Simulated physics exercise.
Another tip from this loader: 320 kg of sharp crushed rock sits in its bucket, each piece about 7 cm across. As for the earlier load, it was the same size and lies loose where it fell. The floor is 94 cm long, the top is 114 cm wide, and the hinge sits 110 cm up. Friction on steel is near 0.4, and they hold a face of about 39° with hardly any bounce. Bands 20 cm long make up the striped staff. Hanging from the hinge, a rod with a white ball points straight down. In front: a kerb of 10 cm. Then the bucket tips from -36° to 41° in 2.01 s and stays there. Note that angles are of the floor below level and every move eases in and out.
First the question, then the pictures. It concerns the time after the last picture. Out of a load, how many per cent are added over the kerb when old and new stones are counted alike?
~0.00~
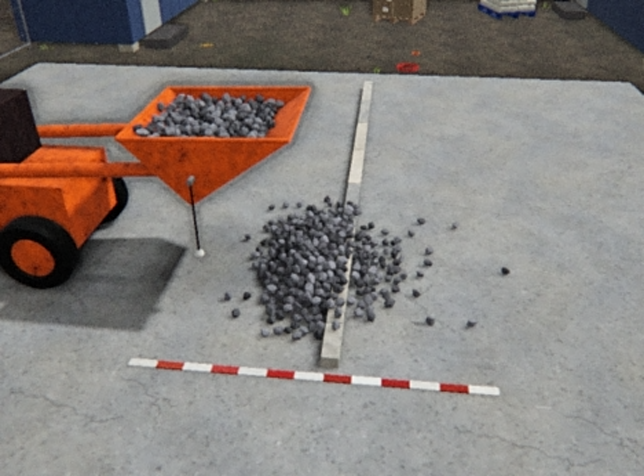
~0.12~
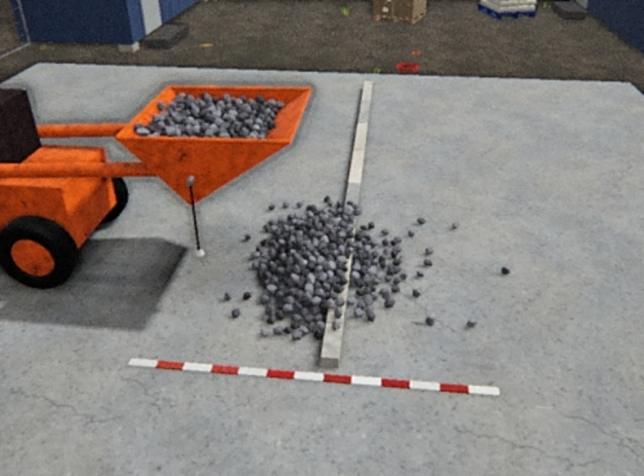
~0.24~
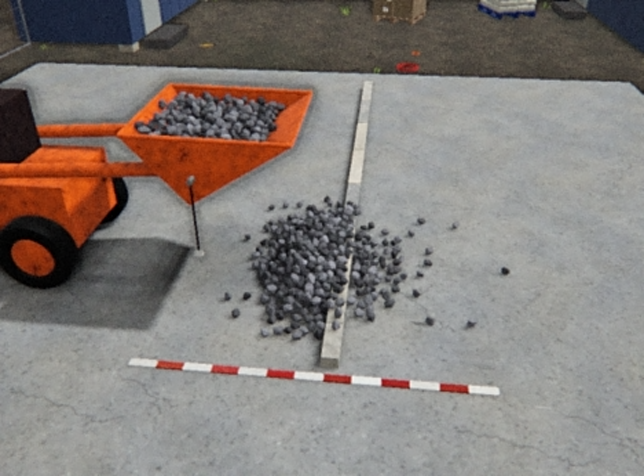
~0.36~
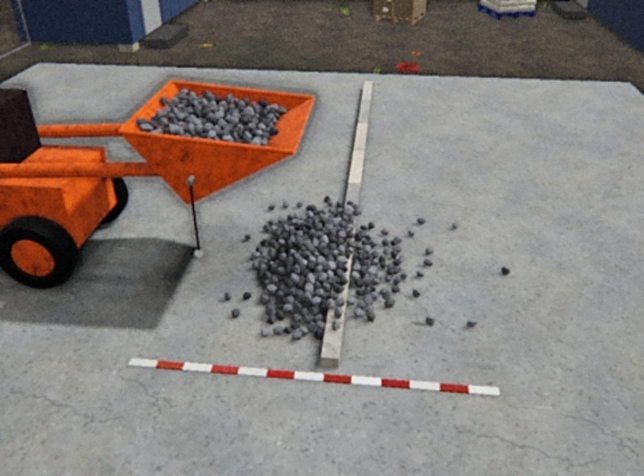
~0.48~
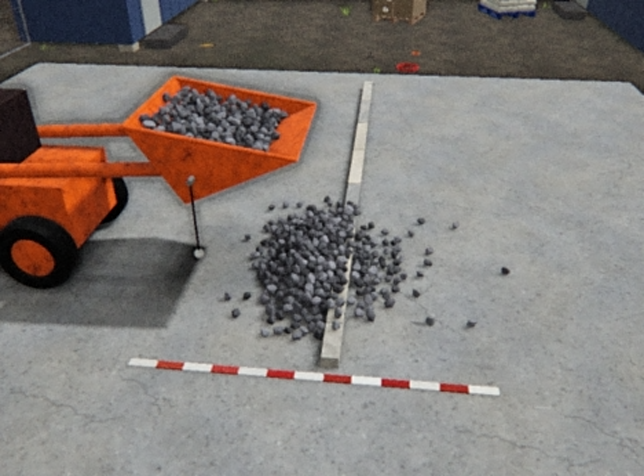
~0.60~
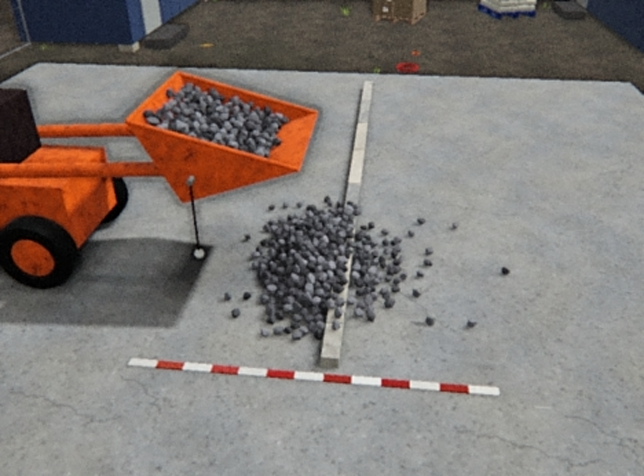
Around 16 per cent.
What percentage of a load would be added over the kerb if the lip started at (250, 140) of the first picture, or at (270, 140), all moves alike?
0 % and 5 %.
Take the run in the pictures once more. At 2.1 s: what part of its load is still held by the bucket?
35 %.
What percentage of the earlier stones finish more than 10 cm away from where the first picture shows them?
Roughly 5 % of them.
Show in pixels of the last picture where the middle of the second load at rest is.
Their middle is at about (301, 253).
After 1.5 s the floor is at 29°; in per cent of one load, 99 in the bucket, 87 on this side of the kerb, 13 over the kerb; the foremost stones are at (445, 266).
After 2.1 s the floor is at 41°; in per cent of one load, 34 in the bucket, 152 on this side of the kerb, 13 over the kerb; the foremost stones are at (445, 266).
After 2.5 s the floor is at 41°; in per cent of one load, 5 in the bucket, 171 on this side of the kerb, 24 over the kerb; the foremost stones are at (445, 266).
After 5.1 s the floor is at 41°; in per cent of one load, 0 in the bucket, 171 on this side of the kerb, 29 over the kerb; the foremost stones are at (446, 267). Net gain over the kerb, 16.
